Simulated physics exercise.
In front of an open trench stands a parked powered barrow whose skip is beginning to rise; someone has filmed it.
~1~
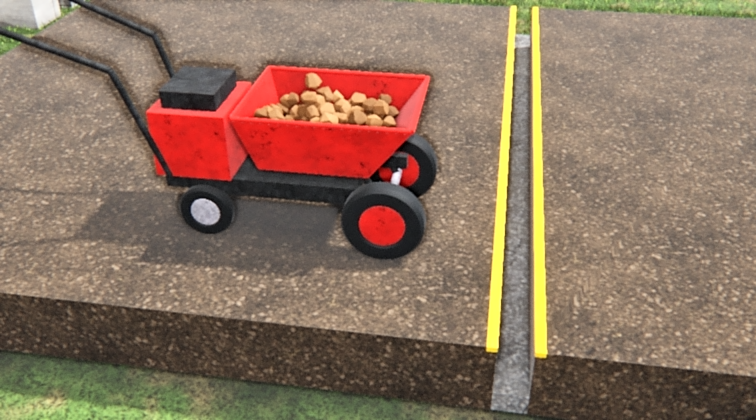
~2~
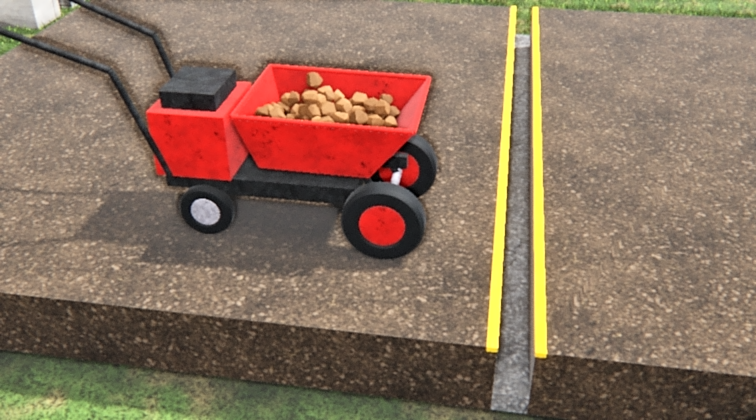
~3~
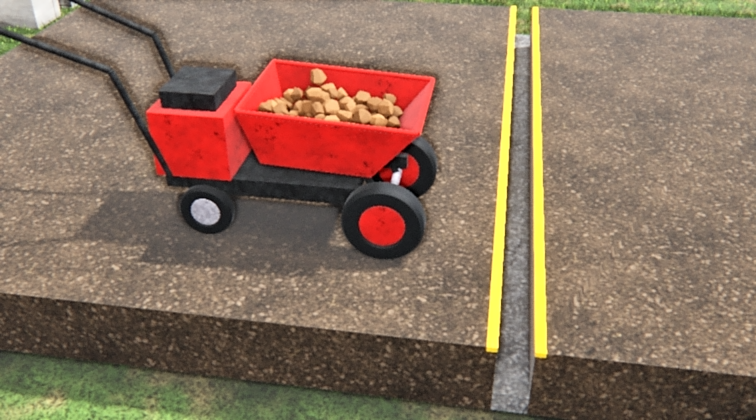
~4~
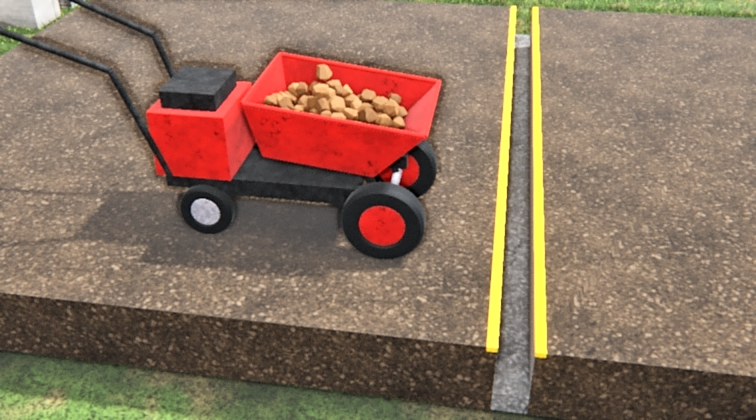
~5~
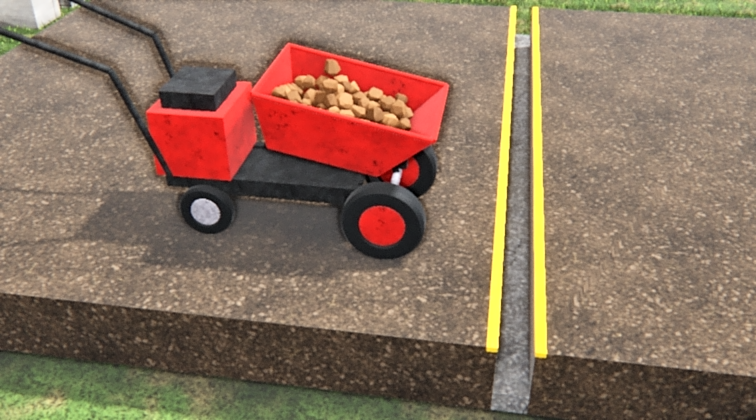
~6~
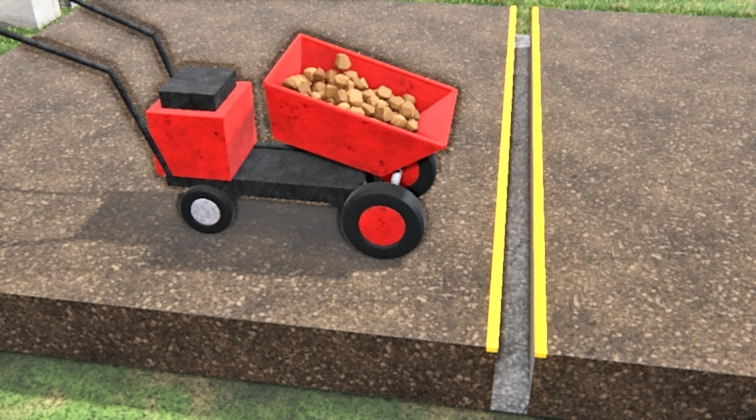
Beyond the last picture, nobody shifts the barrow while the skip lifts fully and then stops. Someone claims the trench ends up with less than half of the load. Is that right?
The load ends chiefly in the trench.
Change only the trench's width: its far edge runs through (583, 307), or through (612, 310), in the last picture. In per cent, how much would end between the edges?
Well, it'd be something like 100 per cent the first time and 100 per cent the second.
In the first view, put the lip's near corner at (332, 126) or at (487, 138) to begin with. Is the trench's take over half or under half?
In turn: Below a half; not half.
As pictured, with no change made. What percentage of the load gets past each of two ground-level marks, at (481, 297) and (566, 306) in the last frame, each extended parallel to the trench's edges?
Around 100 in a hundred for the first, 20 in a hundred for the second.
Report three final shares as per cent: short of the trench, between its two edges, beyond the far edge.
Roughly short 0 per cent, between 70 per cent, beyond 30 per cent.
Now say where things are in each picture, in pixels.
The first frame shows lip of the skip at (411, 132), level; top of the load at (327, 111), clay clods; first edge of the trench at (495, 298); far edge at (540, 302), the trench under half as wide as the skip, and about as deep as wide.
The second frame shows lip of the skip at (413, 133), level; top of the load at (314, 112).
The third frame shows lip of the skip at (418, 134), tipped barely; top of the load at (318, 109).
The fourth frame shows lip of the skip at (425, 137), tipped a little; top of the load at (314, 102).
The fifth frame shows lip of the skip at (433, 141), tipped a little; top of the load at (322, 97).
The sixth frame shows lip of the skip at (443, 147), tipped clearly; top of the load at (315, 99); first edge of the trench at (495, 298); far edge at (540, 302).
Soon, skip tipped steeply; all in the skip.
A while on, skip tipped steeply; nearly all in the skip; a stray few short of the trench; a small part in or heaped over the trench; a stray few beyond it; a stray few falling.
Towards the end, skip tipped right over; a small part in the skip; a stray few short of the trench; about two thirds in or heaped over the trench; about a quarter beyond it.
Finally, skip tipped right over; a stray few short of the trench; about two thirds in or heaped over the trench; about a third beyond it.
